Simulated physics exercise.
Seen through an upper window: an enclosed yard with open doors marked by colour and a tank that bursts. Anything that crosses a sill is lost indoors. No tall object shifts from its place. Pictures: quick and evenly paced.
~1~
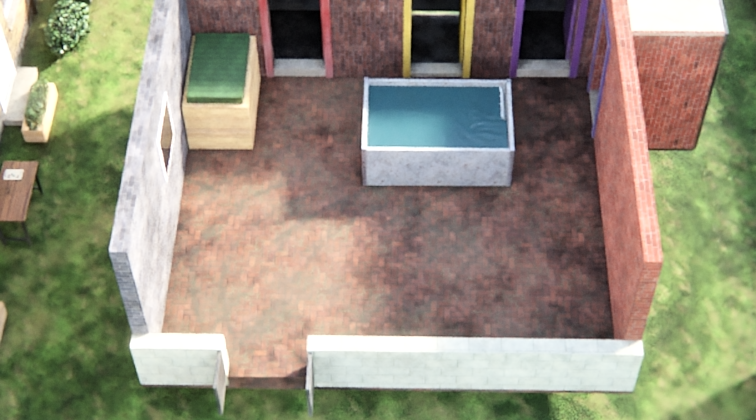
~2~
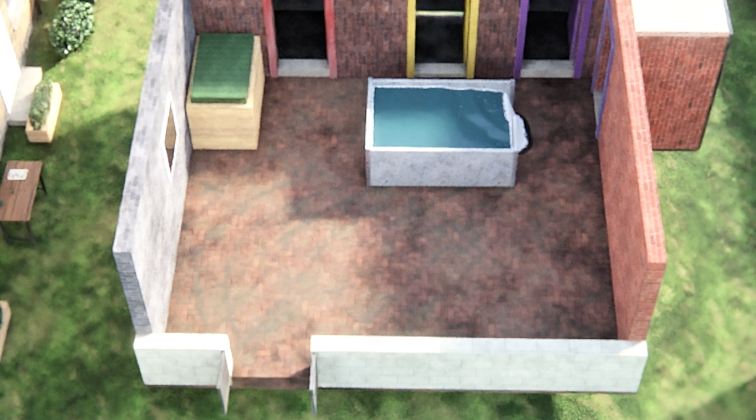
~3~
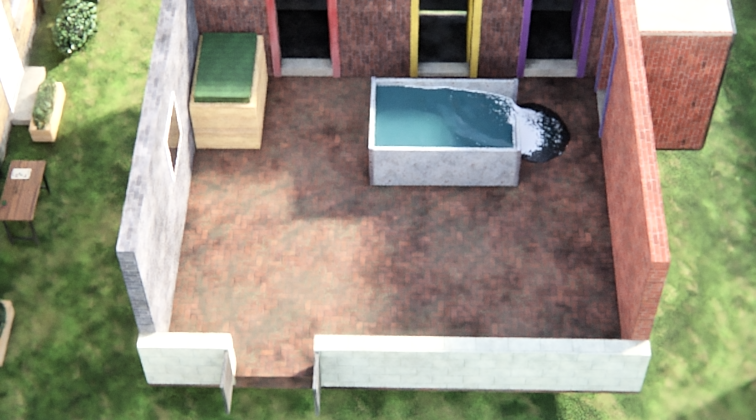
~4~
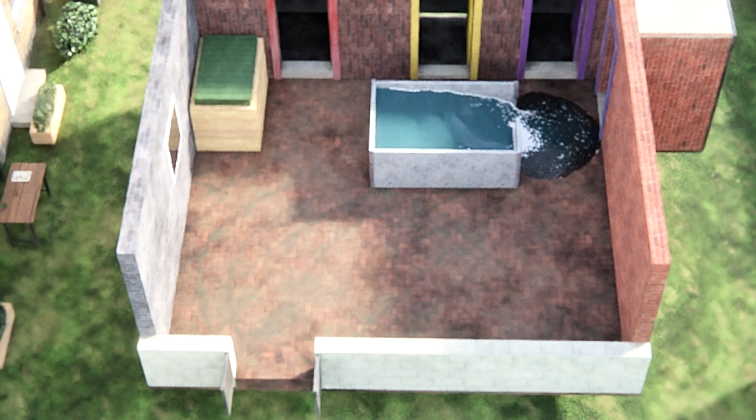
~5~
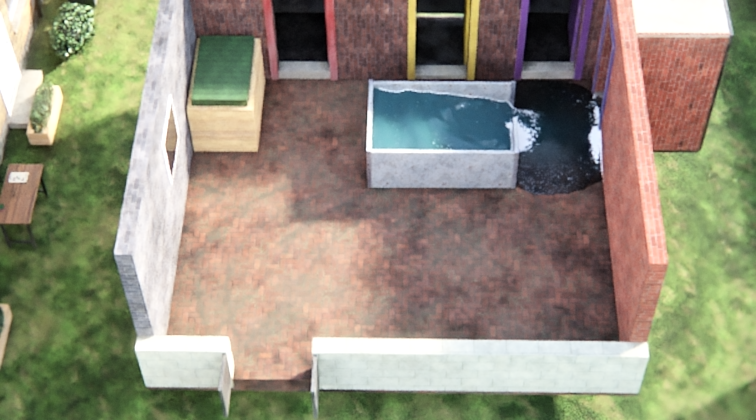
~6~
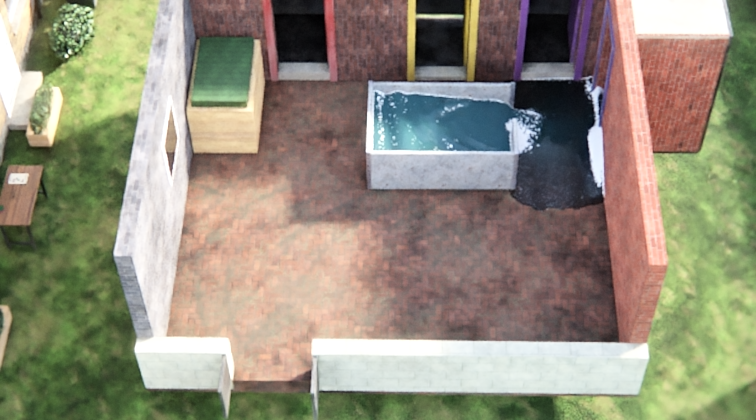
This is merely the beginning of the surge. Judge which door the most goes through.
The most goes through the blue door.
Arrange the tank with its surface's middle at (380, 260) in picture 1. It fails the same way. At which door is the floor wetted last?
The red-painted one.
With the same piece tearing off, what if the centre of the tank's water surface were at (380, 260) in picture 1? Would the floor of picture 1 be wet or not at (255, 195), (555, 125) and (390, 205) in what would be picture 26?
Result, in order: Unaffected; affected; unaffected.
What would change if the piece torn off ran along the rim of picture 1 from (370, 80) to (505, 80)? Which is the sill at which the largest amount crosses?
The door marked yellow, I reckon.
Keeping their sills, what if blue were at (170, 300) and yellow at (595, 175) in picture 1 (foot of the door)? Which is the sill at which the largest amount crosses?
I'd say the biggest share comes in at the yellow door.
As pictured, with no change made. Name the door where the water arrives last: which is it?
Bringing up the rear is the red one.
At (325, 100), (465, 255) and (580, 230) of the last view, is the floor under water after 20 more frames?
Taking them in turn: Not wetted, drenched, drenched.
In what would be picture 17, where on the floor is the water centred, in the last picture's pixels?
It's close to (479, 158).
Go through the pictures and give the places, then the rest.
The tank at (438, 118) is whole and still, in the first frame.
Water pours out at (509, 124) and has run to (519, 118), in the second frame.
Water pours out at (512, 124) and has run to (564, 142), in the third frame.
The front is at (595, 128), out from the gap at (513, 127), in the fourth frame.
Water pours out at (510, 127) and has run to (610, 116), in the fifth frame.
The front is at (591, 81), out from the gap at (509, 128), in the sixth frame.
A moment on, water covers 15 % of the floor; purple door a trickle in, blue door a lot in, red door not reached, yellow door not reached.
Next, water covers 25 % of the floor; purple door some in, blue door a lot in, red door not reached, yellow door not reached.
Then, water covers 40 % of the floor; purple door some in, blue door a lot in, red door not reached, yellow door wet at the sill, nothing in.
Later, water covers 60 % of the floor; purple door some in, blue door a lot in, red door wet at the sill, nothing in, yellow door wet at the sill, nothing in.
In the end, water covers 90 % of the floor; purple door some in, blue door a lot in, red door wet at the sill, nothing in, yellow door wet at the sill, nothing in; the blue door has let in the most.
